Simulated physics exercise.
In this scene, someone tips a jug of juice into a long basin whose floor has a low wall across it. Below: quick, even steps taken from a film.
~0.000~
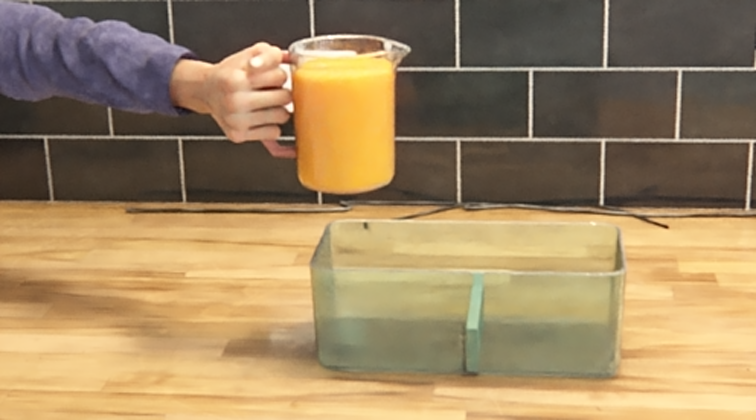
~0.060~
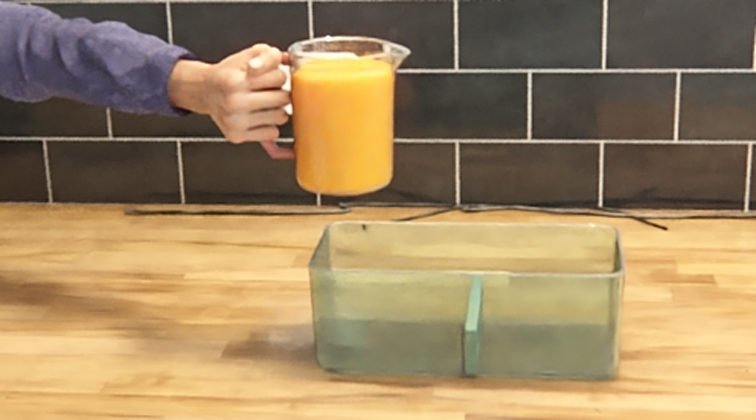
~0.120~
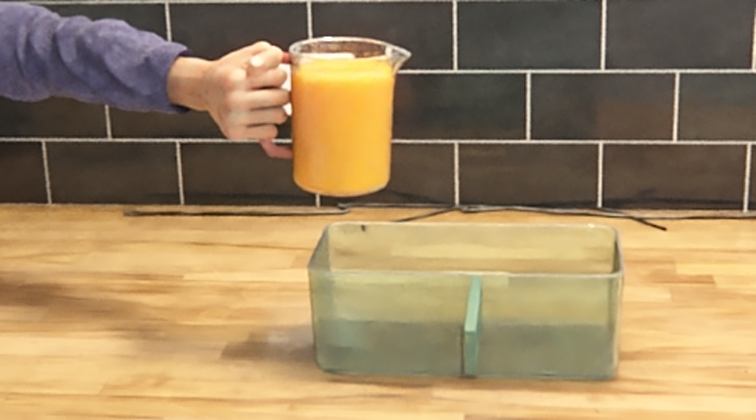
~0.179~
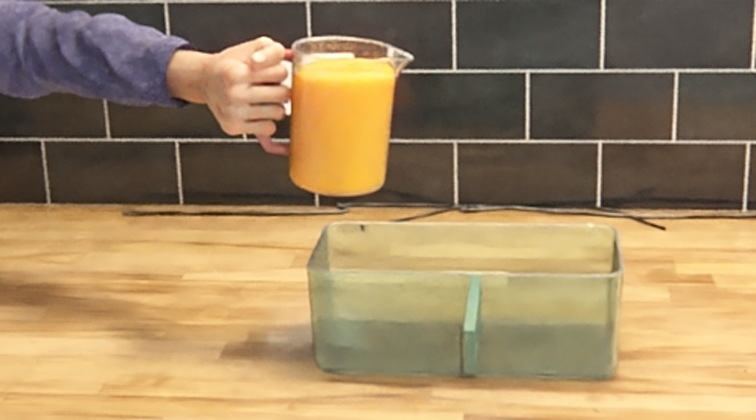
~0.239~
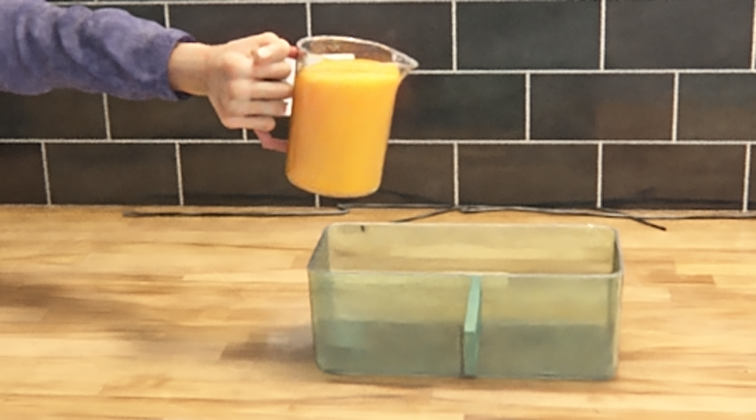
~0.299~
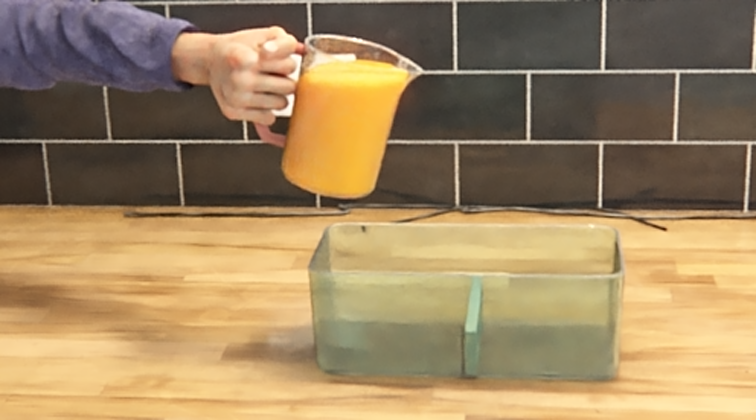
A hand in a purple sleeve holding a jug of orange juice above a divided glass basin, slowly tilting it rightward.
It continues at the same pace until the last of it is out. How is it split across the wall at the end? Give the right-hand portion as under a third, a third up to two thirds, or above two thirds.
Upwards of two thirds.
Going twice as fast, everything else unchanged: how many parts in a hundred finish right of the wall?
Roughly 85 percent.
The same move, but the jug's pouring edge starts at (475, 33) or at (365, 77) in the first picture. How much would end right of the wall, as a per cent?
First try: About 90 %; second try: About 5 %.
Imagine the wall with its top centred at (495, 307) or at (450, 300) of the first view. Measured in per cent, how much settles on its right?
In order, 60 and 95 in a hundred.
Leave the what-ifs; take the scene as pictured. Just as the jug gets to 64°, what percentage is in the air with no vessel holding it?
It comes to 10 per cent or so.
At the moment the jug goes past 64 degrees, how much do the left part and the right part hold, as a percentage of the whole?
On the left near 0 in a hundred, on the right near 5 in a hundred.
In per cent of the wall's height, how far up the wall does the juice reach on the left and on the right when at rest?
Left 10 per cent, right 80.
A moment on, the jug is tipped part way and 85 per cent is still to pour, 0 is left of the wall and 4 right of it.
Next, the jug is tipped on its side and 43 per cent is still to pour, 1 is left of the wall and 38 right of it.
Then the jug is tipped on its side and 11 per cent is still to pour, 5 is left of the wall and 78 right of it.
Later the jug is tipped on its side and 2 per cent is still to pour, 11 is left of the wall and 85 right of it.
Finally, 14 per cent lies left of the wall, 85 right of it and 1 outside.
